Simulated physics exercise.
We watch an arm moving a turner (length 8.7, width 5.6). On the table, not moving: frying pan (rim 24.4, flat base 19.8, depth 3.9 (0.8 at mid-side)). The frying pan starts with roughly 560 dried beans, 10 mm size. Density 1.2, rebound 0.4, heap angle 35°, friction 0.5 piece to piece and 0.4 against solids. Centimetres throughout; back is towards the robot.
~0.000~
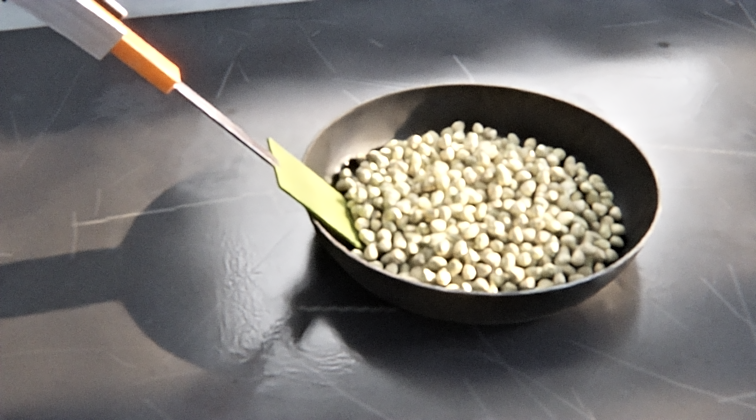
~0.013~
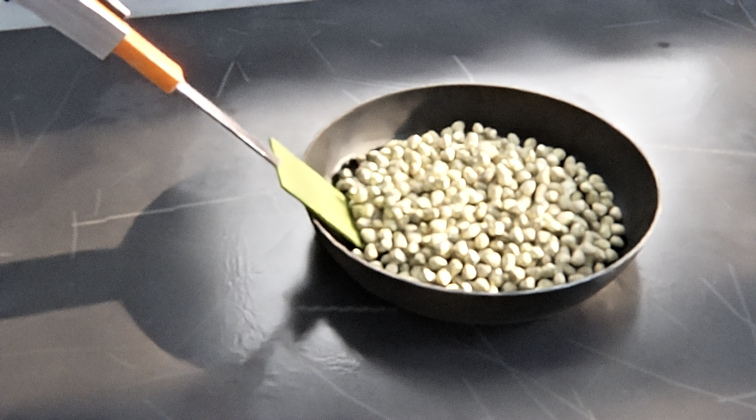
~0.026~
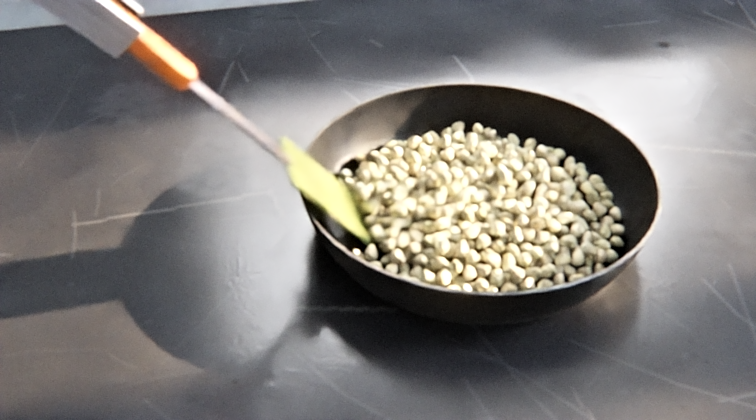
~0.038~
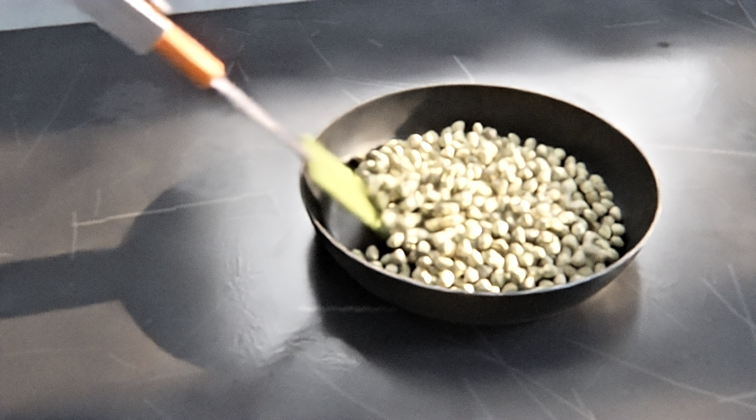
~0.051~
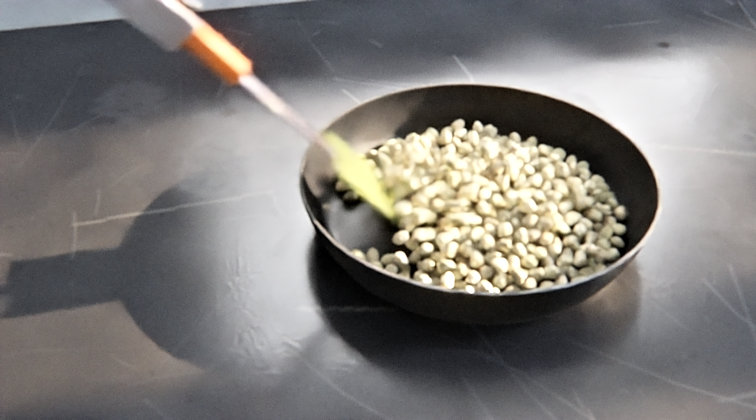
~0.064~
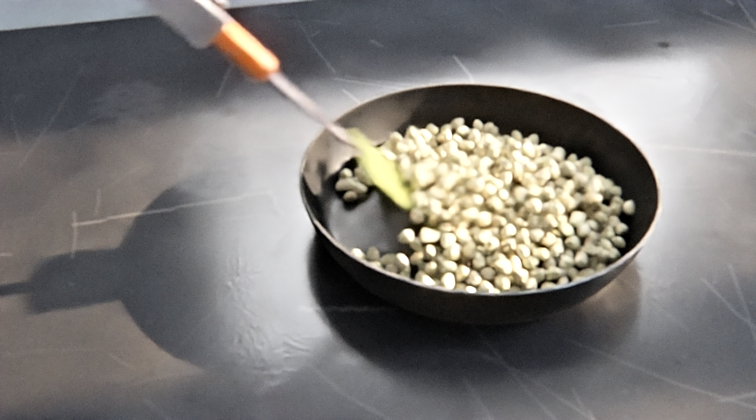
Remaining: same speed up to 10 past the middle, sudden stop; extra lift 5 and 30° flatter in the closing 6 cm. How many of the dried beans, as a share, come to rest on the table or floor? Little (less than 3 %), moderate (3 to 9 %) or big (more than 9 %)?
On the table or floor the share is big, more than 9 %.
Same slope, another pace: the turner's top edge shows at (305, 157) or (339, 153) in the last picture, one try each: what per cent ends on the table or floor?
Some 5 and 10 per cent.
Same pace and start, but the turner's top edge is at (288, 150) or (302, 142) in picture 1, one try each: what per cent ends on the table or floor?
Some 15 and 15 per cent.
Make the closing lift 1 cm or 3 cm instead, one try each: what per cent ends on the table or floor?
Some 10 and 20 per cent.
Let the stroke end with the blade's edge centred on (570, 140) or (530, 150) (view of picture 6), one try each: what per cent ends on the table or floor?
About 10 and 5 per cent.
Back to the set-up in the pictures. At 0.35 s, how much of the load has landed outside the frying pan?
Some 10 per cent.
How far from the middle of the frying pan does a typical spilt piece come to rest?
Some 40 cm.
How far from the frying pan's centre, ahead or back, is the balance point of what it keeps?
Roughly 3.0 cm ahead.
After 0.10 s, sloping 50°, highest piece 6 above the table; 561 in the frying pan.
After 0.13 s, sloping 43°, highest piece 6 above the table; 561 in the frying pan.
After 0.35 s, sloping 20°, highest piece 10 above the table; 471 in the frying pan, 56 on the table or floor, 34 on the blade or in flight.
After 1.40 s, sloping 20°, highest piece 4 above the table; 471 in the frying pan, 90 on the table or floor.
At rest, 471 in the frying pan, 90 on the table or floor. That is 16 % on the table or floor.
